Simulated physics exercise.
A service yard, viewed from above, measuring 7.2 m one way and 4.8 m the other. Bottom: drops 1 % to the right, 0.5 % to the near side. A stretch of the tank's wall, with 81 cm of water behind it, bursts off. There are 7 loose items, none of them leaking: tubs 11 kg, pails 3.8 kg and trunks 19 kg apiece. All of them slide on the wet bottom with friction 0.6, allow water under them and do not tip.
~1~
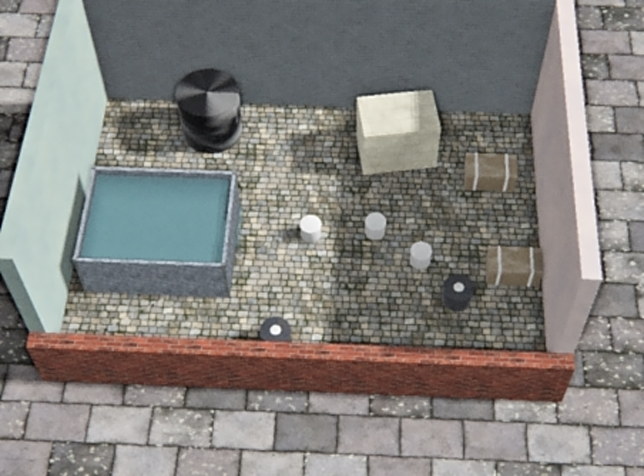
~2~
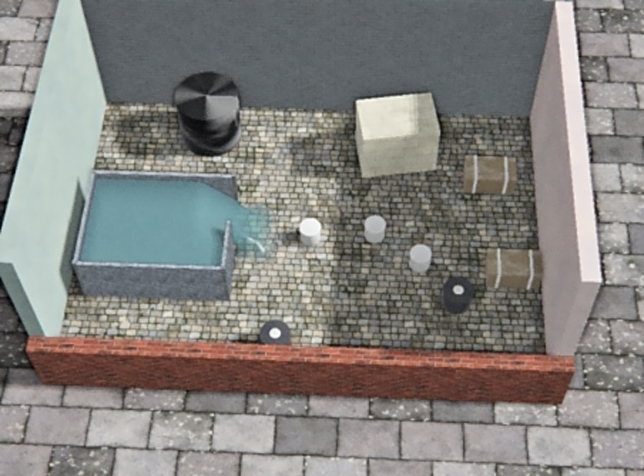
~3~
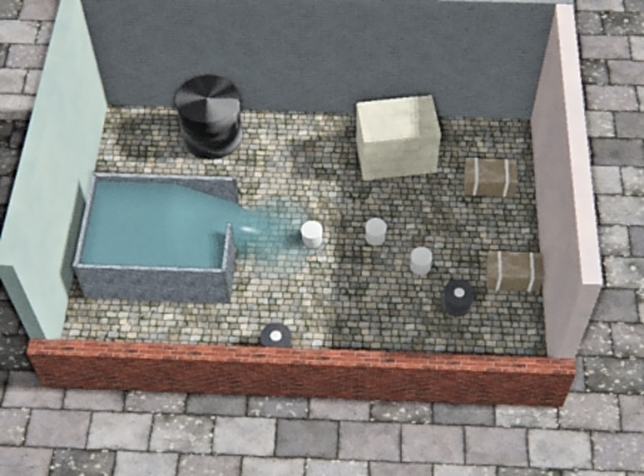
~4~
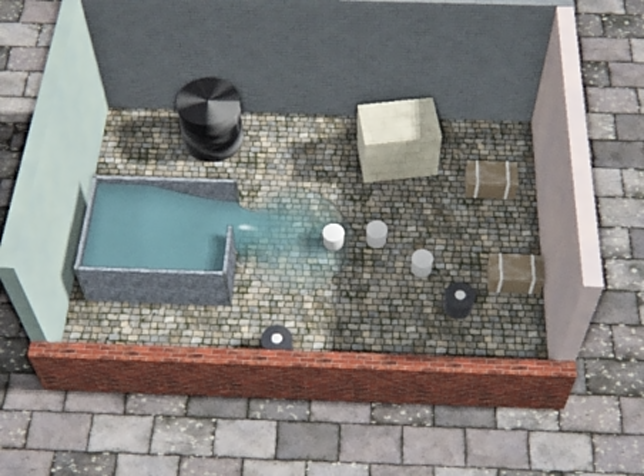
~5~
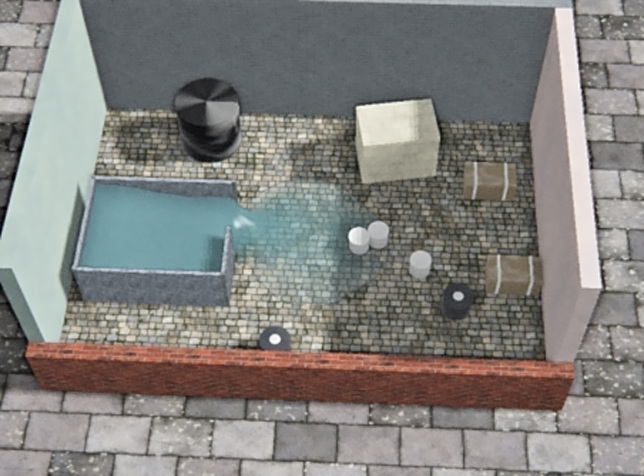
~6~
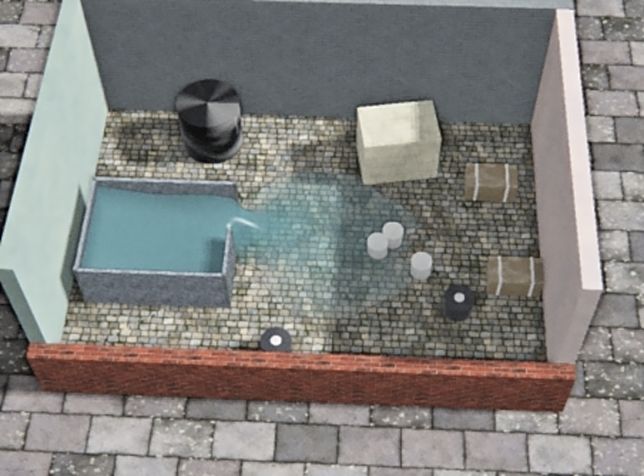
Water burst through the right side of a stone tank in a walled yard and spread across the paving, pushing one white pail to the right, then nudging a second beside it.
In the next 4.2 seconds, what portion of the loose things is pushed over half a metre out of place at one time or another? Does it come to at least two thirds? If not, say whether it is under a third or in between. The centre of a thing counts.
Two thirds and up.
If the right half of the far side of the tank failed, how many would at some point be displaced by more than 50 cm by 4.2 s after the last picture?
In that case the number is 3.
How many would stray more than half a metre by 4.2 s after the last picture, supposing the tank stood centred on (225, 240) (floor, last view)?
The answer would then be 7.
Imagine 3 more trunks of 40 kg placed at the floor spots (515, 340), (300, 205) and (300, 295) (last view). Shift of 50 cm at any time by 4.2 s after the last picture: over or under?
Going through them in turn, I'd say beyond, beyond and not that far.
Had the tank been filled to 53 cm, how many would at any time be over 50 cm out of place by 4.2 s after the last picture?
Result: 5.
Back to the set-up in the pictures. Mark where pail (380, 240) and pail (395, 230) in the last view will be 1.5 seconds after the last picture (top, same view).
(516, 242) and (531, 227), roughly.
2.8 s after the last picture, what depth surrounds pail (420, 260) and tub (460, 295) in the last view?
Close to 13 and 19 centimetres.
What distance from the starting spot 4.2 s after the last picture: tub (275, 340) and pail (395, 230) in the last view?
0 cm and 200 cm.
Then, 0.4 s after the last picture 2 of 7 are over 50 cm from their spots; 1 afloat.
Then, 1.5 s after the last picture 4 of 7 are over 50 cm from their spots; 5 afloat.
Then, 2.8 s after the last picture 5 of 7 are over 50 cm from their spots; 6 afloat.
Then, 4.2 s after the last picture 4 of 7 are over 50 cm from their spots, and 6 have been at some point; 6 afloat.
